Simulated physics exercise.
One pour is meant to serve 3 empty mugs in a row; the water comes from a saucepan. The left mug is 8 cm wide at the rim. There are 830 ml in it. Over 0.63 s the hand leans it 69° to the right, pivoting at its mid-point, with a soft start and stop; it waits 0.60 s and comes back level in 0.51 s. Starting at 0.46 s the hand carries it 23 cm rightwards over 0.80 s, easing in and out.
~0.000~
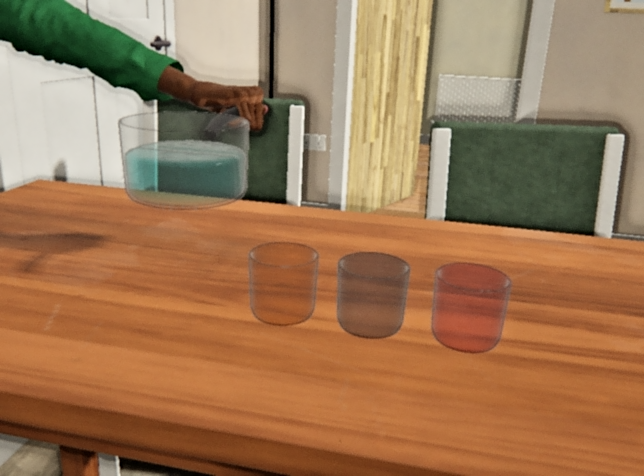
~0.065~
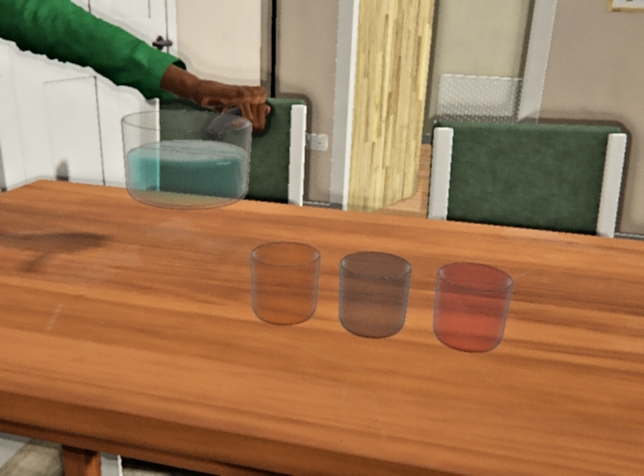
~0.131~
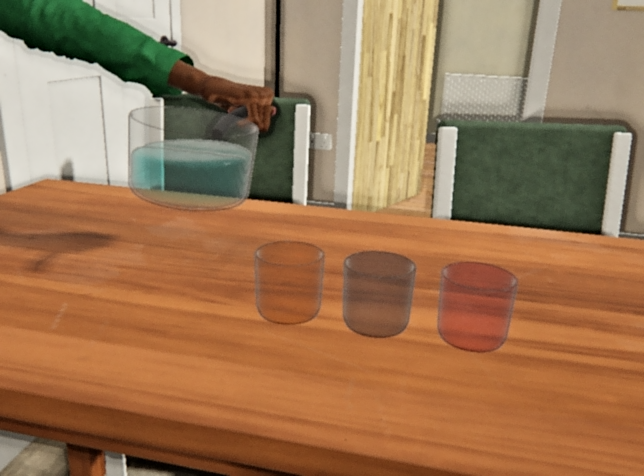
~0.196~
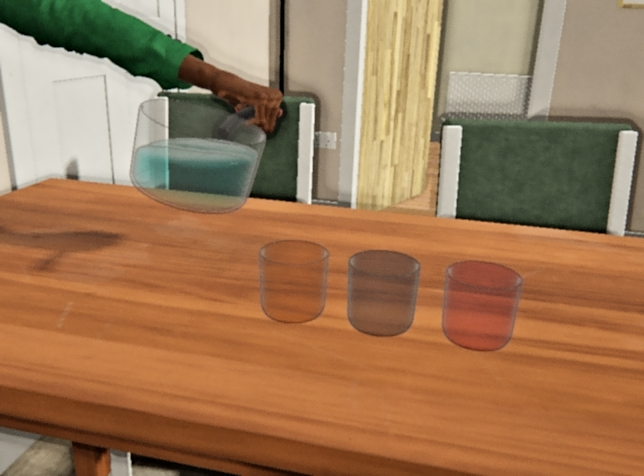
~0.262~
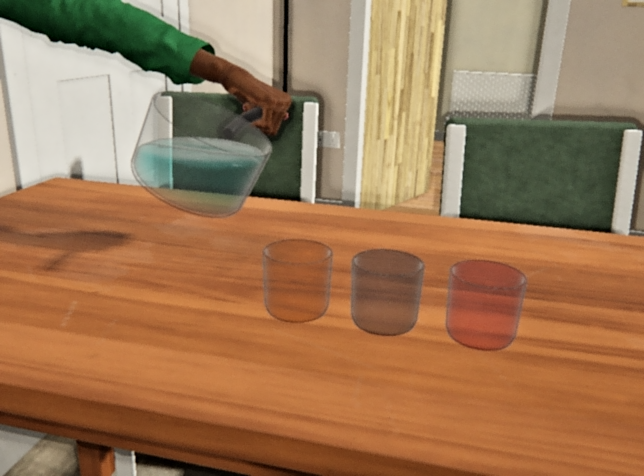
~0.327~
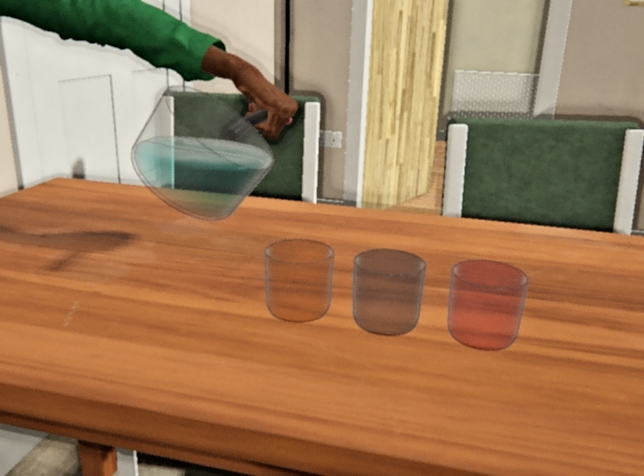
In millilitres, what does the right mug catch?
The right mug gets about 180 ml.
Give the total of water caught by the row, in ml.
About 440 ml.
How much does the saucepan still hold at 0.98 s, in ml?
About 290 ml.
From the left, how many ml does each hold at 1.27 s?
About 170 ml left, 90 ml middle, 120 ml right.
After 0.70 s the tilt is 69° and from the left they hold 175 ml, 0 ml, 0 ml, the saucepan 490 ml, and 35 ml is on the table top.
After 0.98 s the tilt is 69° and from the left they hold 175 ml, 90 ml, 0 ml, the saucepan 290 ml, and 145 ml is on the table top.
After 1.27 s the tilt is 68° and from the left they hold 175 ml, 85 ml, 120 ml, the saucepan 160 ml, and 245 ml is on the table top.
After 1.59 s the tilt is 14° and from the left they hold 175 ml, 90 ml, 175 ml, the saucepan 145 ml, and 250 ml is on the table top.
In the end from the left they hold 175 ml, 90 ml, 175 ml, the saucepan 145 ml, and 250 ml is on the table top.
